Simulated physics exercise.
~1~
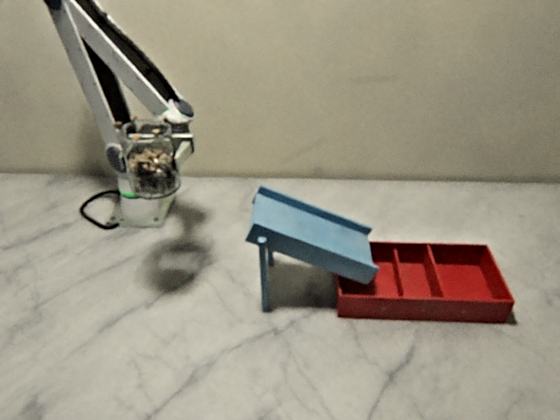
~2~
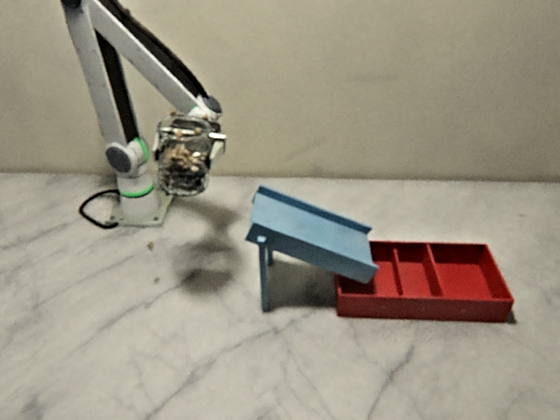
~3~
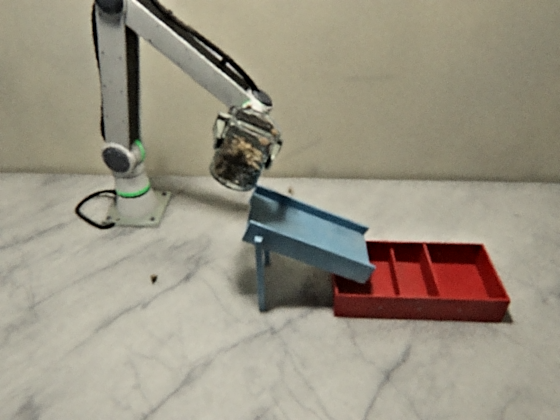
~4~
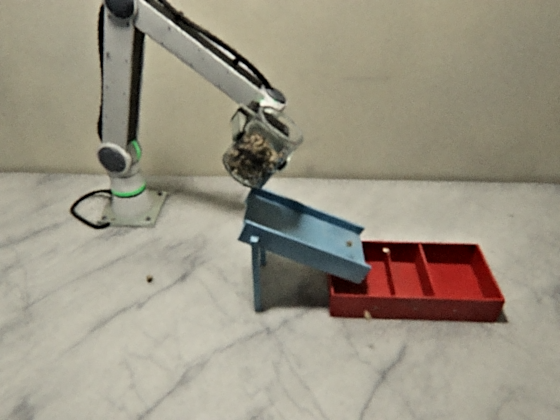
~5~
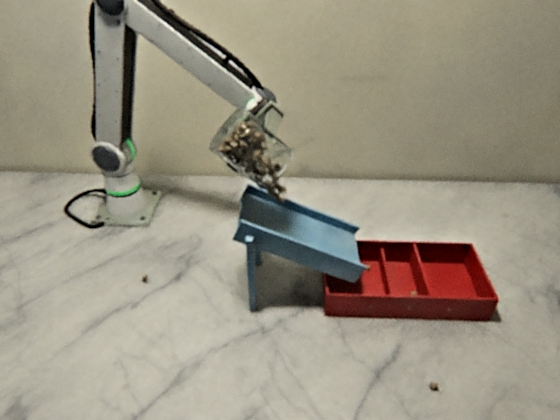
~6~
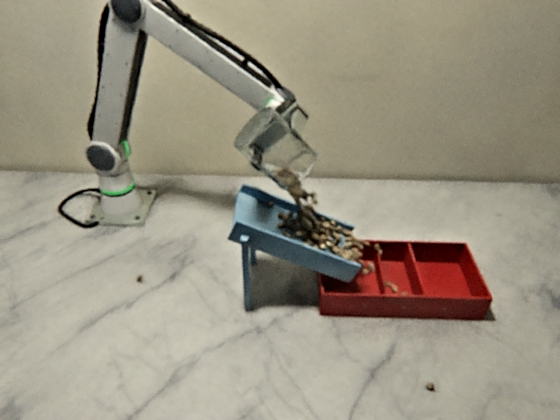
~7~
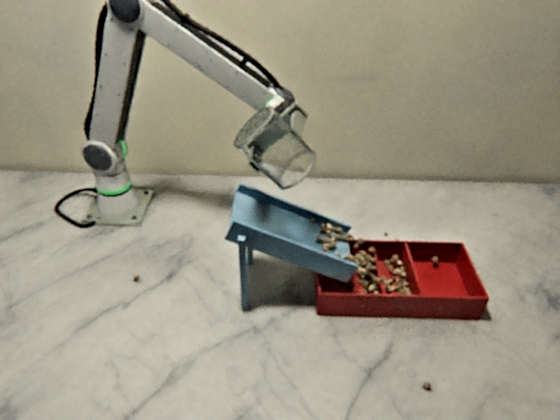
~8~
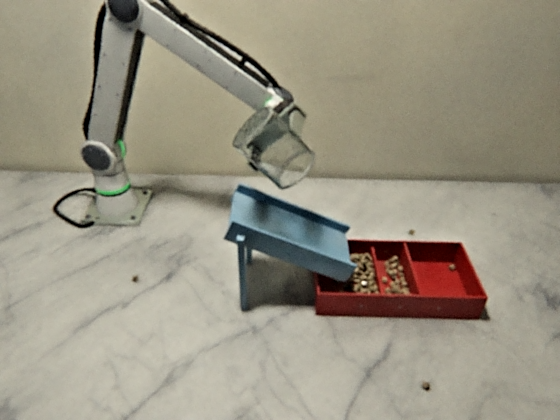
A robot arm carried a clear tumbler of small pebbles right and tipped it over a blue chute, sending them sliding into a red divided box, where most settled in the nearest part, many in the middle, and a few strays lay on the table.
